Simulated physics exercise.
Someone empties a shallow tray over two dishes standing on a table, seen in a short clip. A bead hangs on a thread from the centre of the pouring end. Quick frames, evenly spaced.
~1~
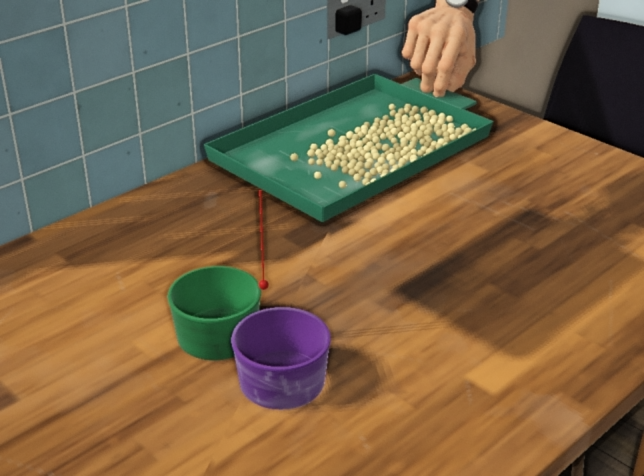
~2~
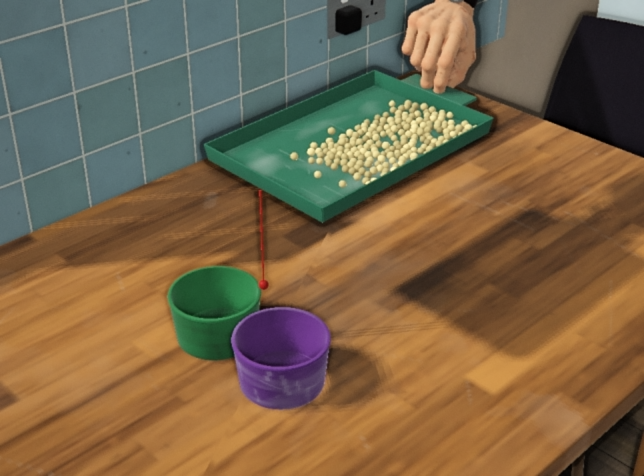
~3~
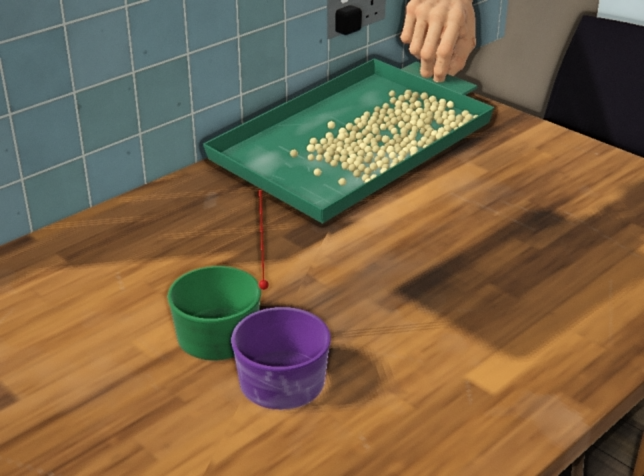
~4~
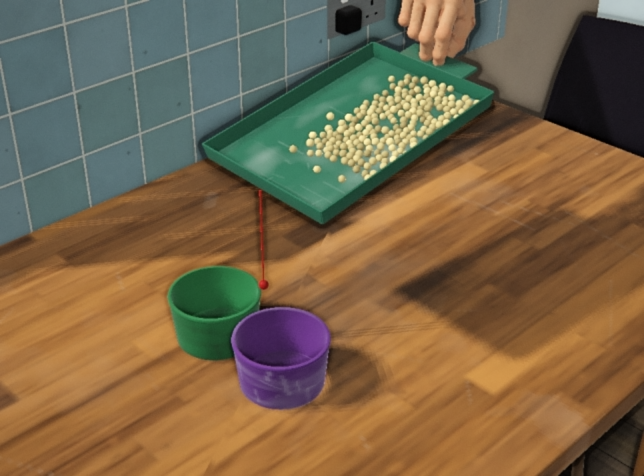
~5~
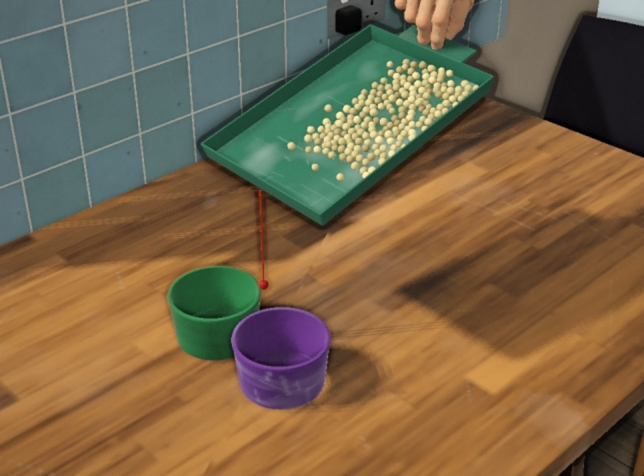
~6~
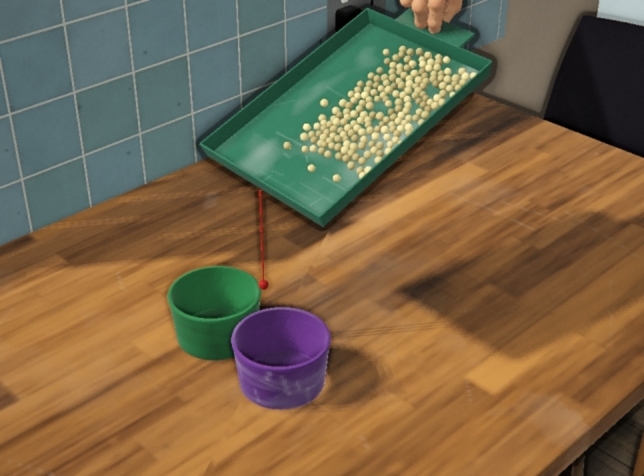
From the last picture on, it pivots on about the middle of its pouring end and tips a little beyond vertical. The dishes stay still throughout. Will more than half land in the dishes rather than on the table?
Yes.
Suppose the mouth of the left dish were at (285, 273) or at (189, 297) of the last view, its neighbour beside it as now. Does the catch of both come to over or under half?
At place one a lesser share; at place two the greater share.
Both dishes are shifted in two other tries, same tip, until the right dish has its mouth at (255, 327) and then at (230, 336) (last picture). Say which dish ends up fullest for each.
The one at right, then the one at right.
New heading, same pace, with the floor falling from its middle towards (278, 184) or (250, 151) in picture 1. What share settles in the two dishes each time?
About 70 %, then 30 %.
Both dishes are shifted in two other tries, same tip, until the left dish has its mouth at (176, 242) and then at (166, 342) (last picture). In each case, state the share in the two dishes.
About 0 and 10 per cent respectively.
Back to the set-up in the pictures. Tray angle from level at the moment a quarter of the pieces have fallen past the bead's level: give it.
At some 75 degrees.
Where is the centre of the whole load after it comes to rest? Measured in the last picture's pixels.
Around (276, 377), give or take.
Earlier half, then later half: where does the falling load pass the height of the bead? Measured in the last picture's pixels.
First around (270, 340), afterwards around (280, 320).
Shortly afterwards, tray tipped steeply; near two thirds on the tray; only a few in the right dish; only a few outside both; near a quarter in the air.
Next, tray tipped past a quarter turn; near half on the tray; near a quarter in the right dish; only a few in the left dish; a little outside both; a little in the air.
Some moments later, tray tipped past a quarter turn; near two thirds in the right dish; a little in the left dish; near a quarter outside both.
In the end, tray tipped past a quarter turn; near two thirds in the right dish; a little in the left dish; near a quarter outside both.
